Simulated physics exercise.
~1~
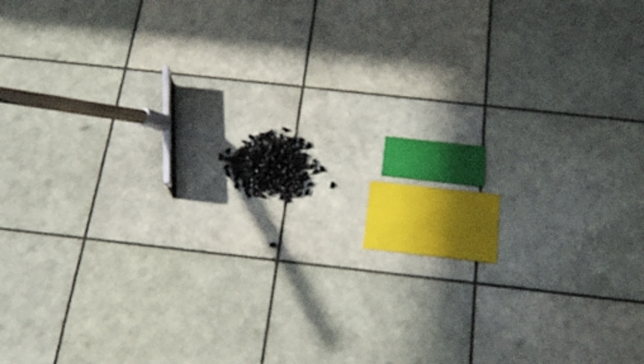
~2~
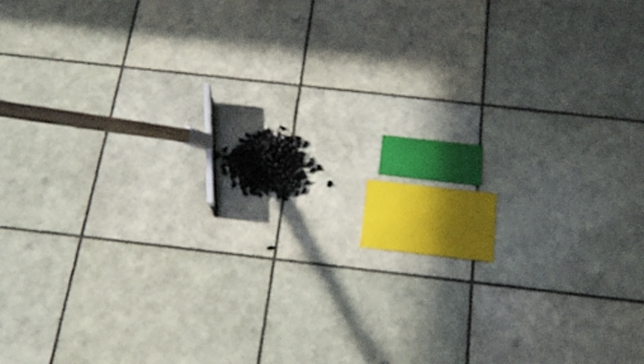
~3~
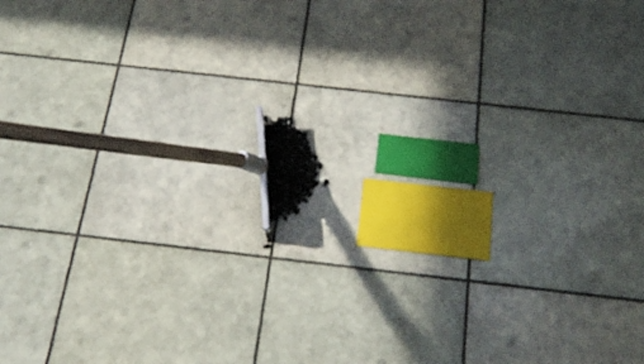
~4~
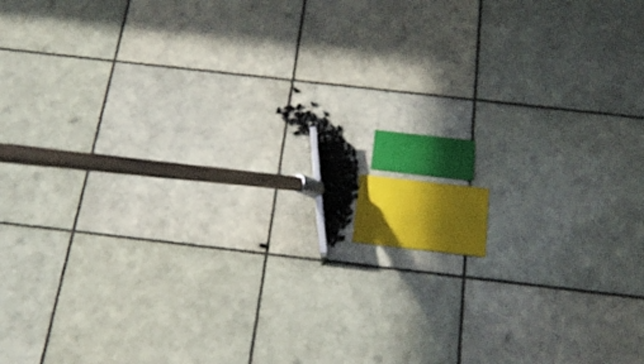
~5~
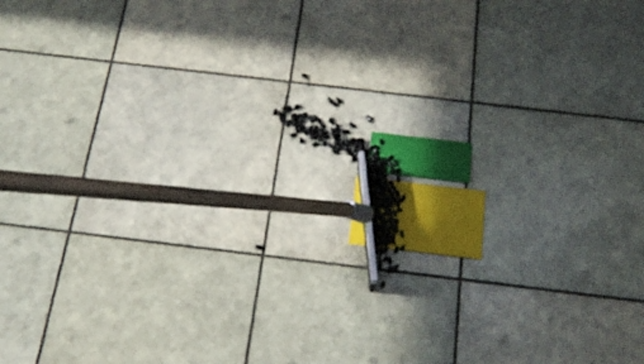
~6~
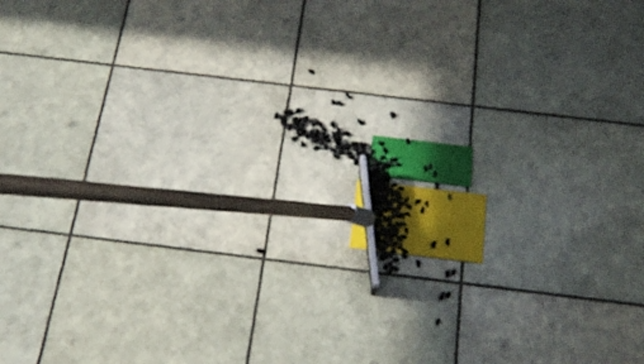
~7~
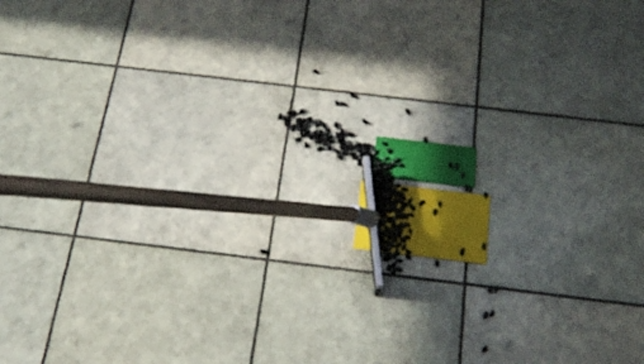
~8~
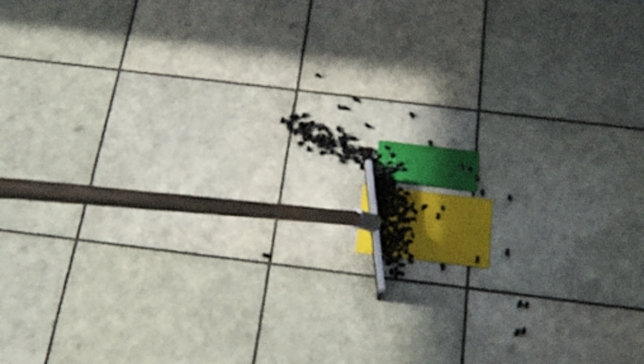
On a grey tiled floor, a squeegee pushed a heap of black beans rightward and stopped over the yellow sheet, leaving many beans there, a few on the green sheet, and a trail behind, while some scattered ahead onto bare tiles.
